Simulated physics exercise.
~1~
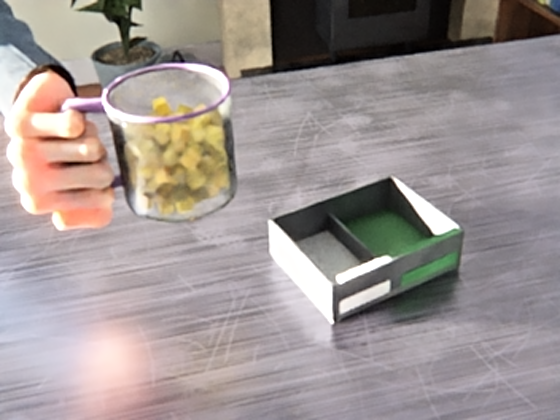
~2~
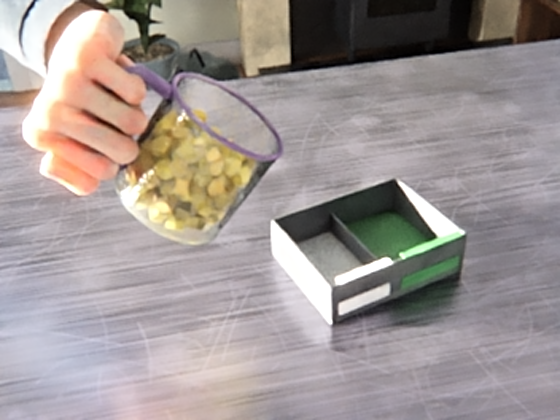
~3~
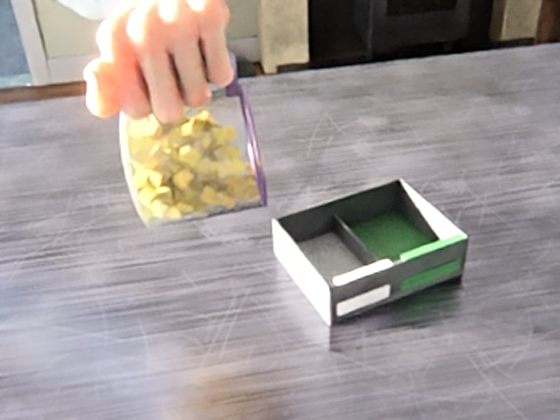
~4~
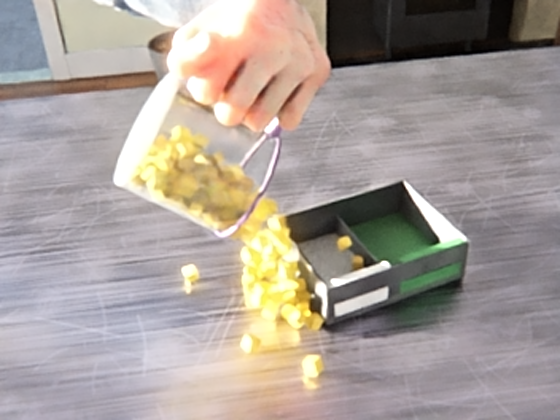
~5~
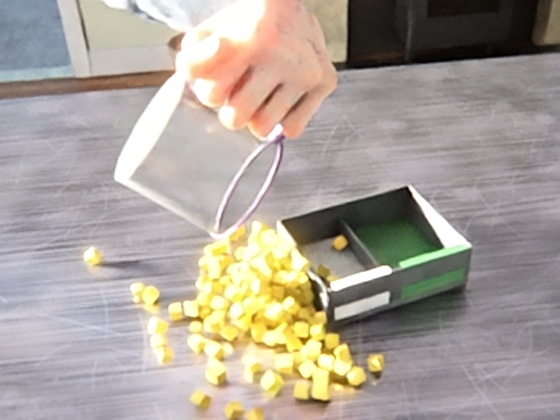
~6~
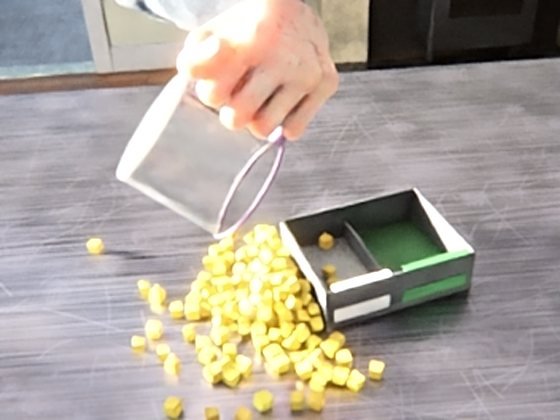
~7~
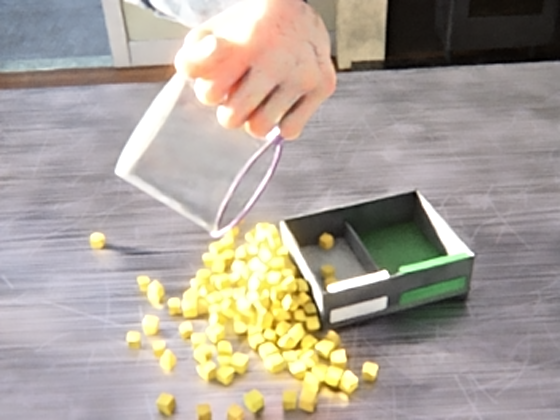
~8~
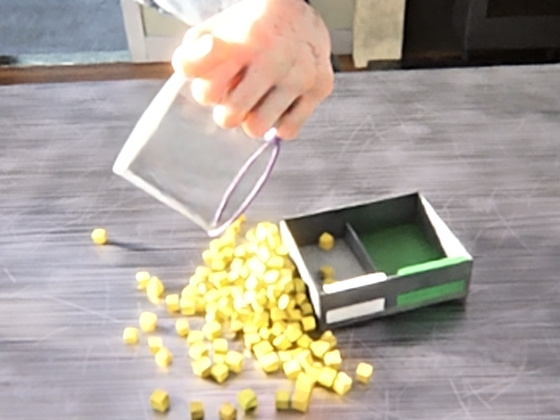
A hand tipped a clear, purple-rimmed cup of small yellow cubes beside a tray with white and green sections, spilling nearly all of them onto the table to its left; only a couple landed in the white section, and the cup stayed tilted, empty.
